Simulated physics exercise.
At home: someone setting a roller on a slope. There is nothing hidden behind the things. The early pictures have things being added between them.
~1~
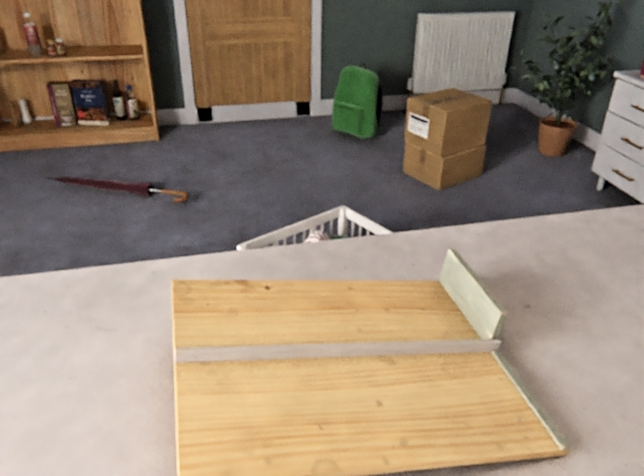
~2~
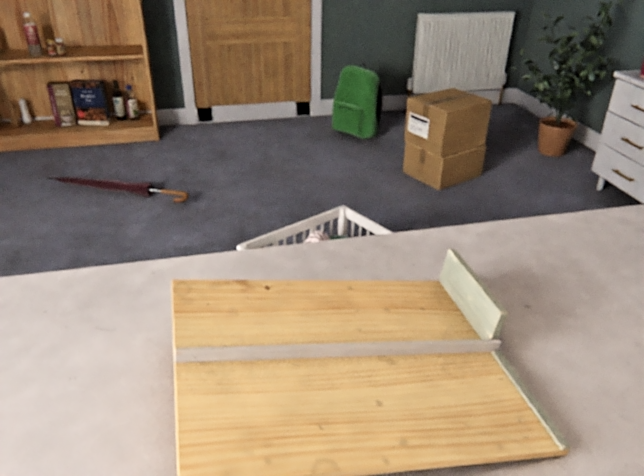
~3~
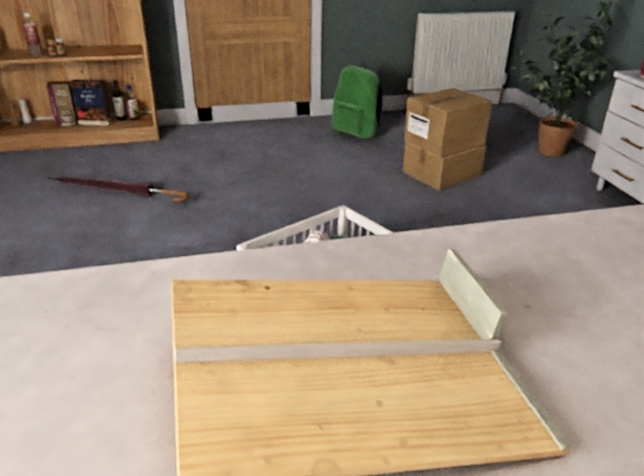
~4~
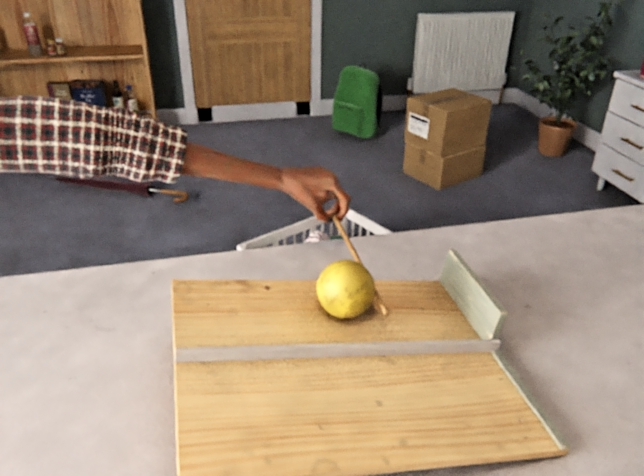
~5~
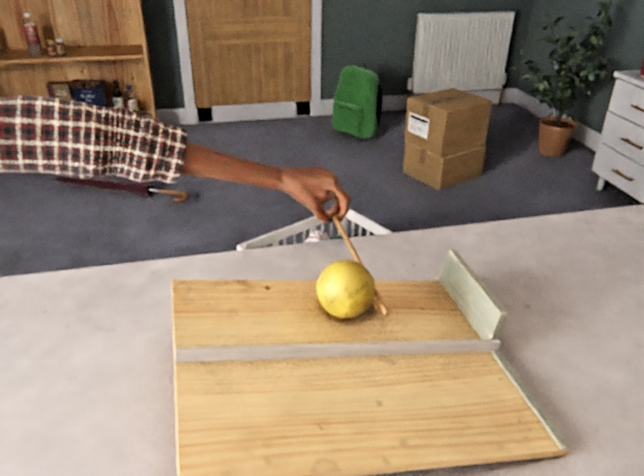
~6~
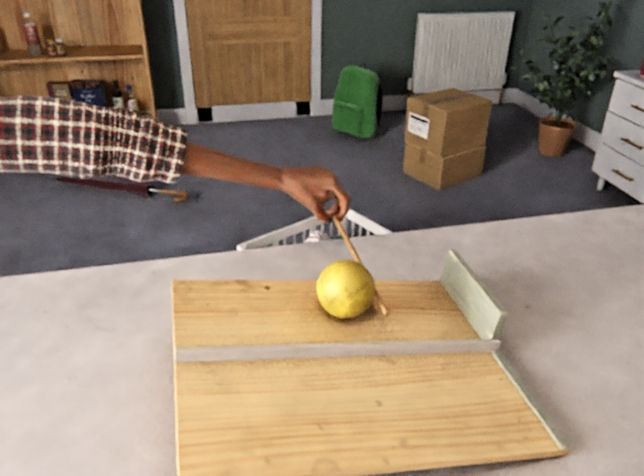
Hand in a checked sleeve holding a thin stick against a yellow ball on a wooden board, after the board sits empty.
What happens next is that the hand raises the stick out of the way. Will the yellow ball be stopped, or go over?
The yellow ball comes to rest.
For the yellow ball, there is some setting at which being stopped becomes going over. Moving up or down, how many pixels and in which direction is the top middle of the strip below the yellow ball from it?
It would take a shift of about 24 pixels, down.
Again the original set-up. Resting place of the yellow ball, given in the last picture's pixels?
It ends up close to (444, 289).
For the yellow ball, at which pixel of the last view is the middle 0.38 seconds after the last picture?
(382, 289), roughly.
Then, 0.38 s later than the last frame, yellow ball rolling on the board near (381, 289).
When it is over, the yellow ball stops on the board, near (444, 289).
